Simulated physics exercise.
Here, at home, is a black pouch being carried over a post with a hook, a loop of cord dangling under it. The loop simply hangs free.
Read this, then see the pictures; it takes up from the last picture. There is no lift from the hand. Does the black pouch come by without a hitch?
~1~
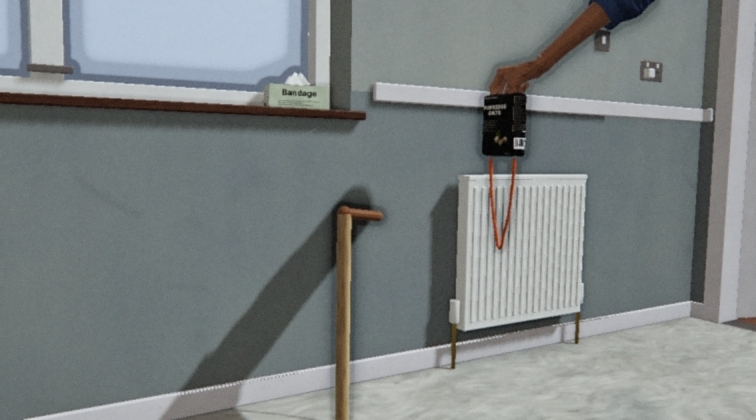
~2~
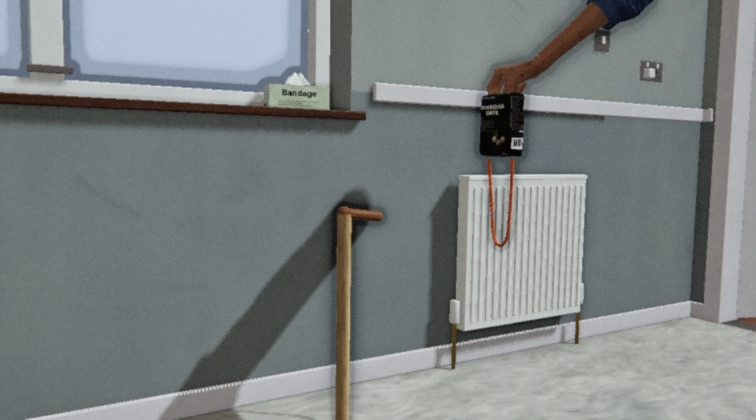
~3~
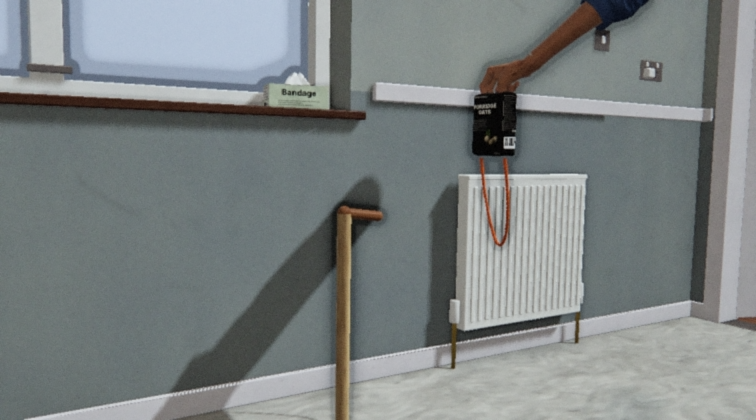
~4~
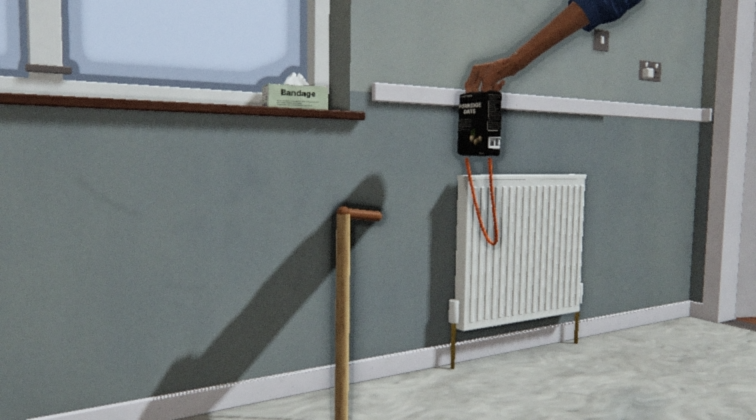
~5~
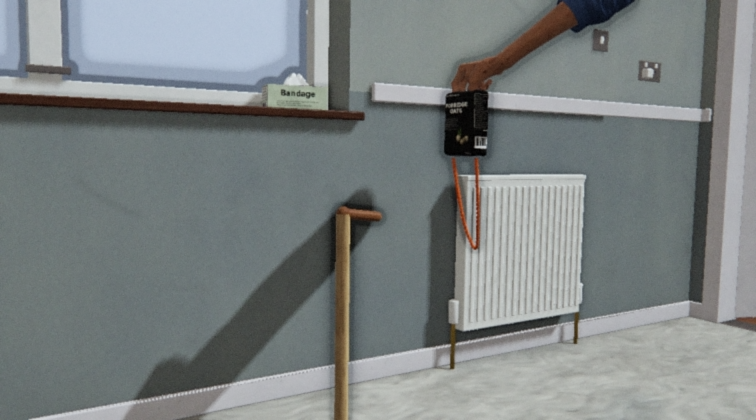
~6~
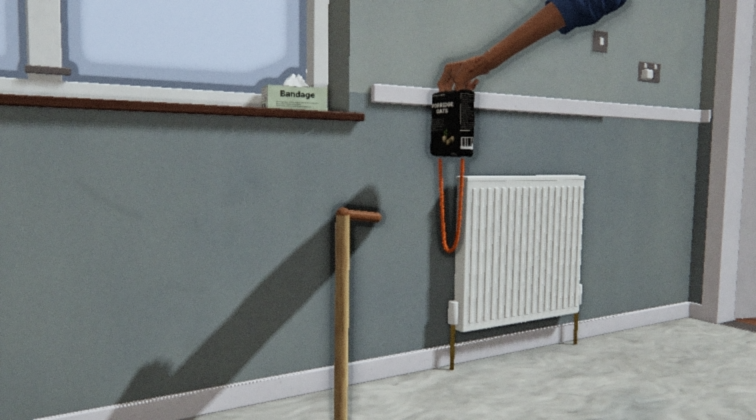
I bet it will hang up on the post.
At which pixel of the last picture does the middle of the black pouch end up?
Middle at (273, 116).
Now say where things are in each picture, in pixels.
In the first frame, black pouch (504, 125); hook tip (378, 216).
In the second frame, black pouch (501, 125); bottom of the loop (500, 246).
In the third frame, black pouch (494, 125).
In the fourth frame, black pouch (479, 124); bottom of the loop (493, 244).
In the fifth frame, black pouch (466, 124).
In the sixth frame, black pouch (452, 124); bottom of the loop (449, 251); hook tip (376, 218); hook points towards it, loop hangs below the hook.
Then, 0.62 s later than the last view, pouch nearing the post near (377, 121).
Then, 1.14 s later than the last view, pouch past the post near (304, 117).
Finally, pouch past the post near (273, 116); loop tight round the post, hand stopped. The black pouch is jerked back by its loop.
